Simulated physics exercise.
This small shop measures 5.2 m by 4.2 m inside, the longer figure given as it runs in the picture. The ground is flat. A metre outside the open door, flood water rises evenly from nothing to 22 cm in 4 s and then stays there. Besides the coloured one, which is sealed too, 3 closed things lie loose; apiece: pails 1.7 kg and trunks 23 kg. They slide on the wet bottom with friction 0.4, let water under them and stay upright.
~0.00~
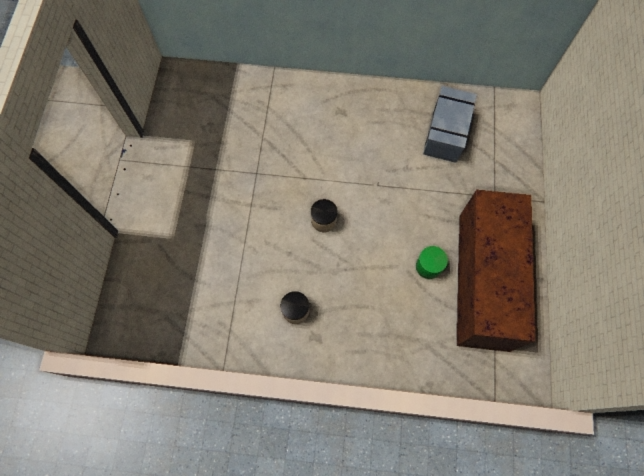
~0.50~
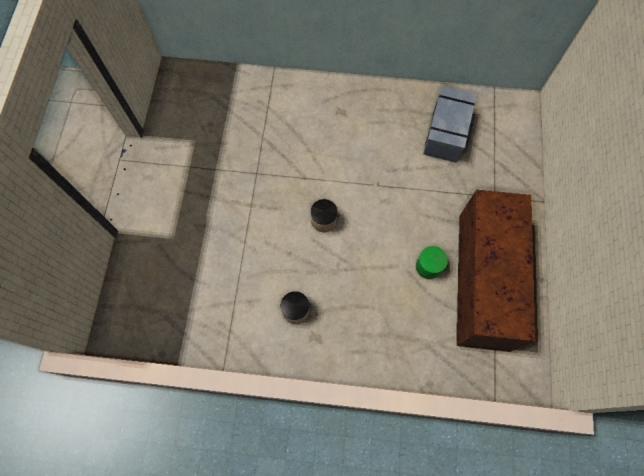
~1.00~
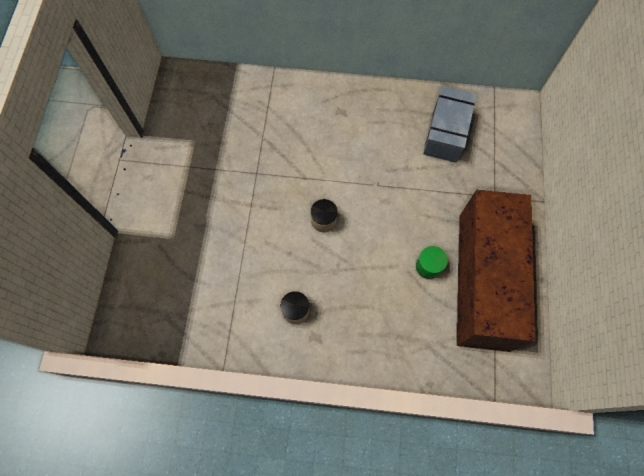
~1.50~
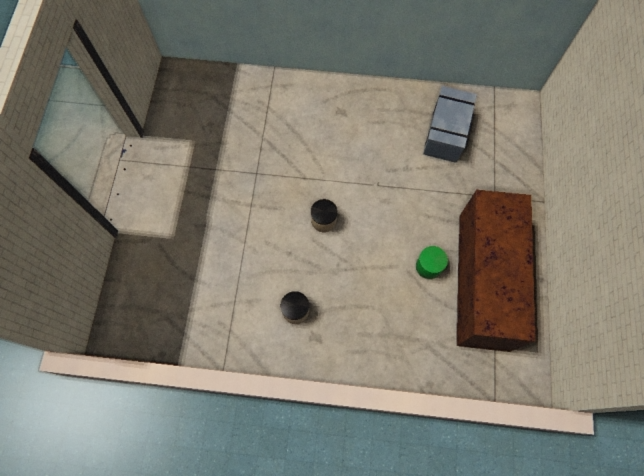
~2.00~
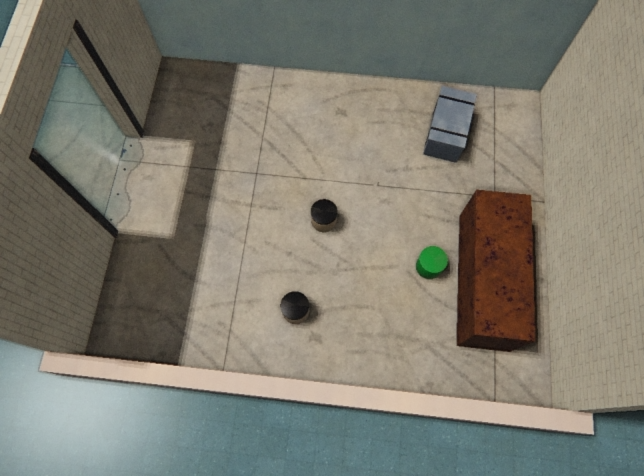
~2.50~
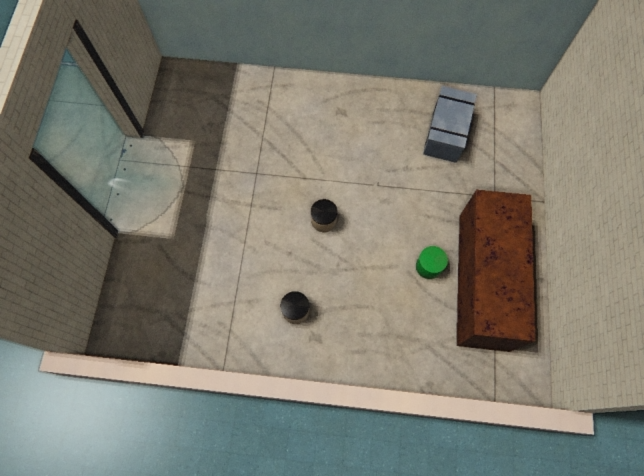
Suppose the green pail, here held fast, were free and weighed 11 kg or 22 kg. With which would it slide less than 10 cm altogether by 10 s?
For it, the smaller load will do.
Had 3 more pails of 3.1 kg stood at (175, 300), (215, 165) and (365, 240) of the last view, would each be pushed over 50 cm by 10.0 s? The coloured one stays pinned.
In that order: Less, more, past it.
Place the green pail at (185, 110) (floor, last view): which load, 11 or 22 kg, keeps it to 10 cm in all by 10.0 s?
Either load holds.
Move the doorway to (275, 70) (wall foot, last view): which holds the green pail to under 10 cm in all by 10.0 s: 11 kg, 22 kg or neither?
Then the lower weight is enough.
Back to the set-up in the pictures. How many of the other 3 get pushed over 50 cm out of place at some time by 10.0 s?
3 of them.
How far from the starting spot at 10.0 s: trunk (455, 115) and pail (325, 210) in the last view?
In that order: 80 cm, 250 cm.
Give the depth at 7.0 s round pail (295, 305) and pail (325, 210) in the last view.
Roughly 8 and 8 cm.
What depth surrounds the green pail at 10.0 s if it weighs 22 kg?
About 10 cm.
After 3.5 s the green pail would be 0 cm from its start with 11 kg and 0 cm from its start with 22 kg; 0 cm of water round it then.
After 4.5 s the green pail would be 0 cm from its start with 11 kg and 0 cm from its start with 22 kg; 0 cm of water round it then.
After 7.0 s the green pail would be 0 cm from its start with 11 kg and 0 cm from its start with 22 kg; 7 cm of water round it then.
After 10.0 s the green pail would be 0 cm from its start with 11 kg and 0 cm from its start with 22 kg; 10 cm of water round it then.
